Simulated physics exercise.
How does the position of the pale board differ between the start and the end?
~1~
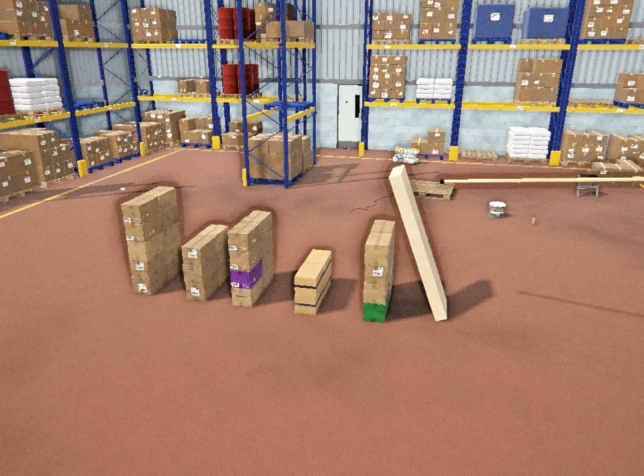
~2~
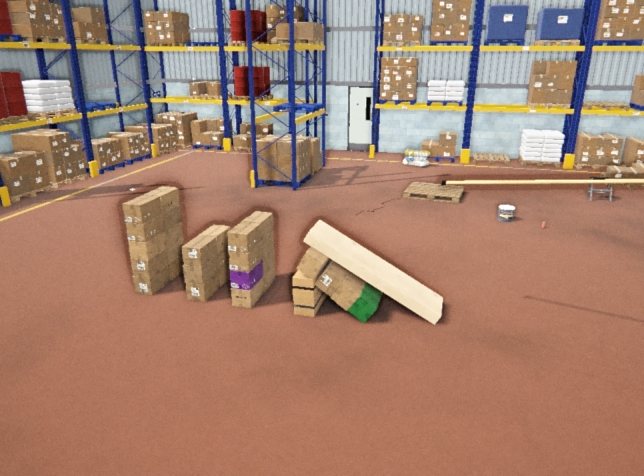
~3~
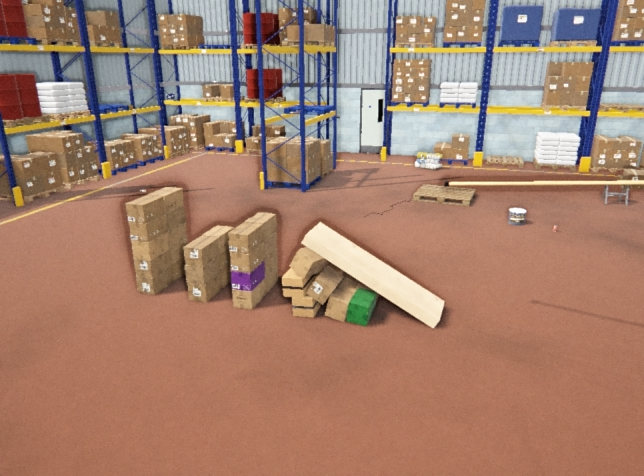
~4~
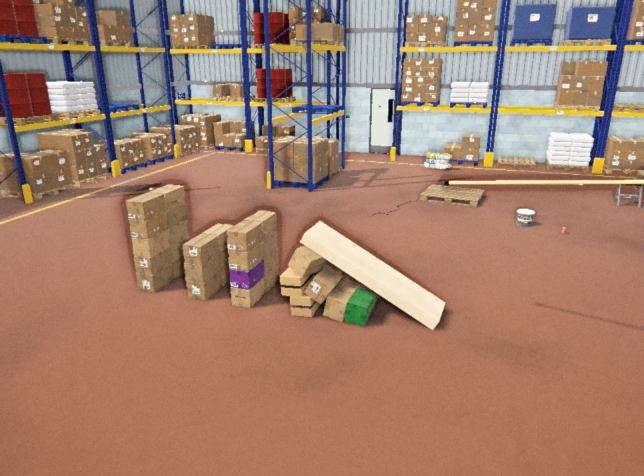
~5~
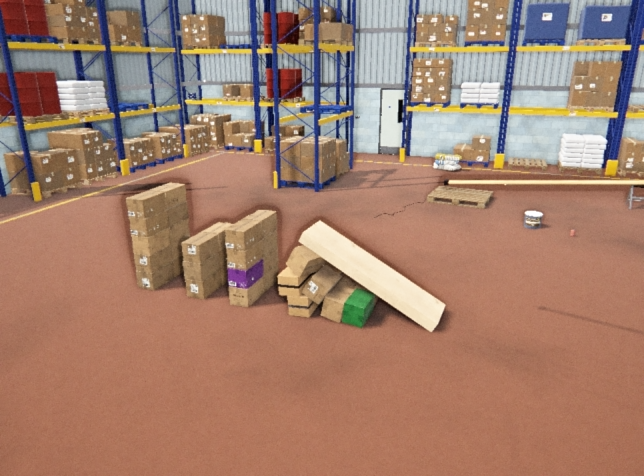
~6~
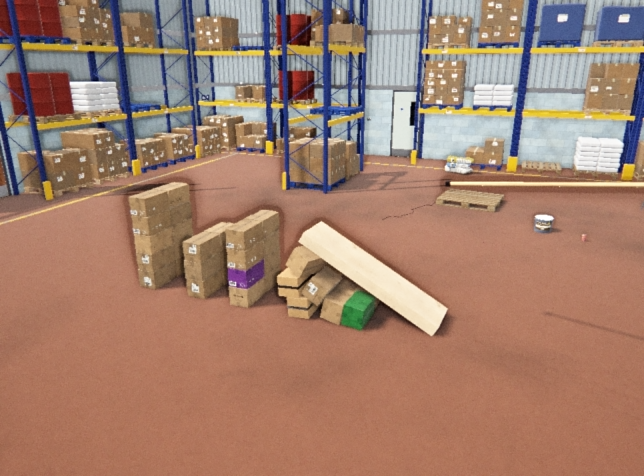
At the start the board is leaning steeply on its end, while at the end it is over on its side, resting at a slant across the fallen cartons.
